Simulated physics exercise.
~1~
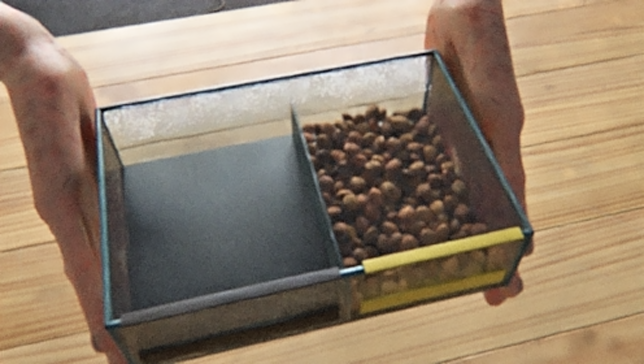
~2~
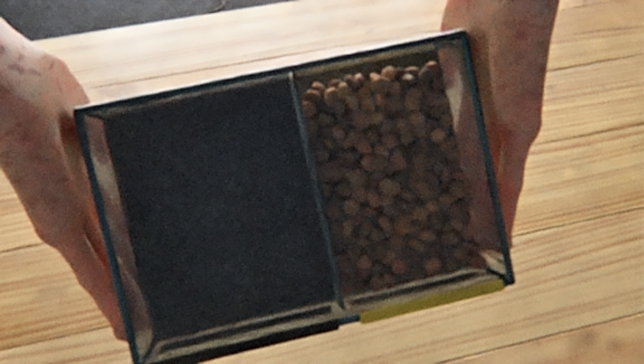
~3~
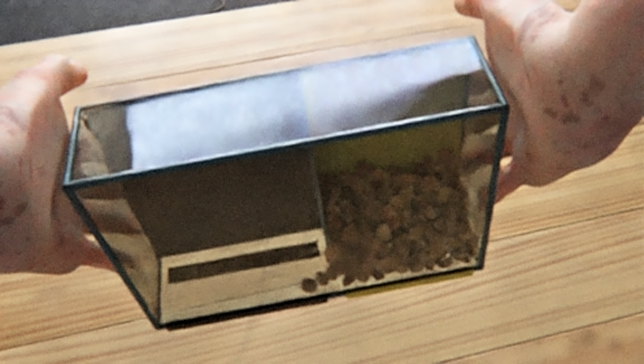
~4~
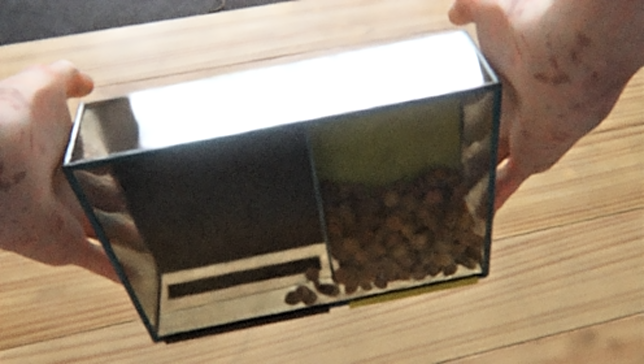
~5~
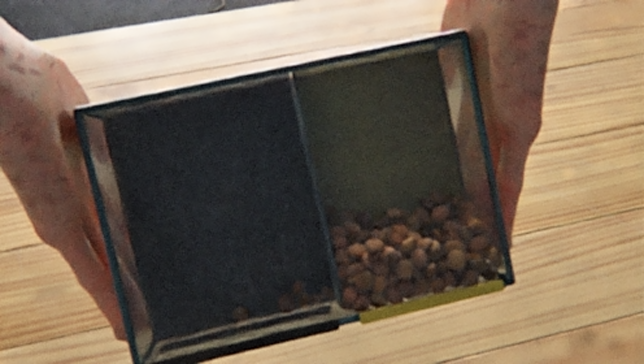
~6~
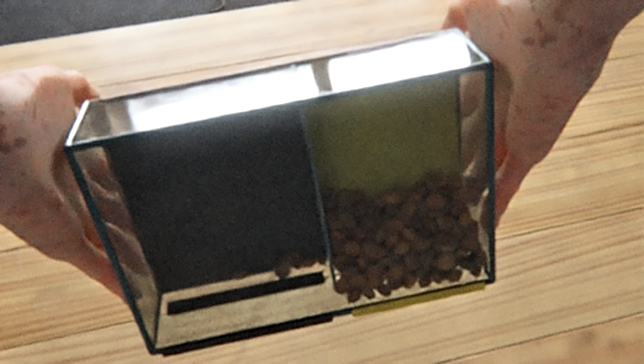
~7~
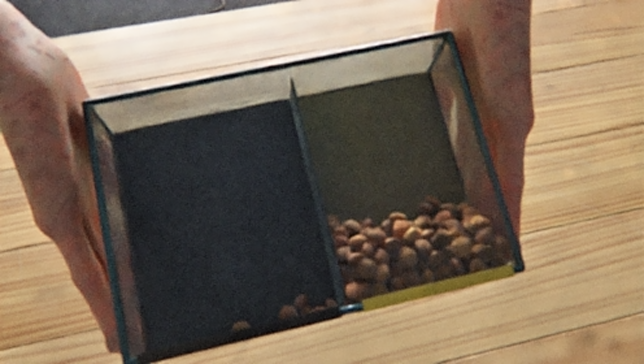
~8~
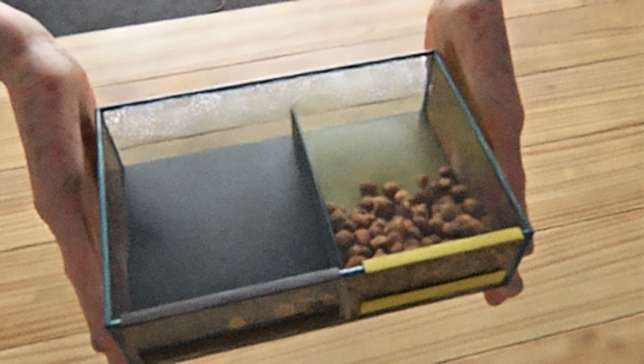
Two hands tilt a divided box back and forth, leaving most brown pieces in the yellow side.
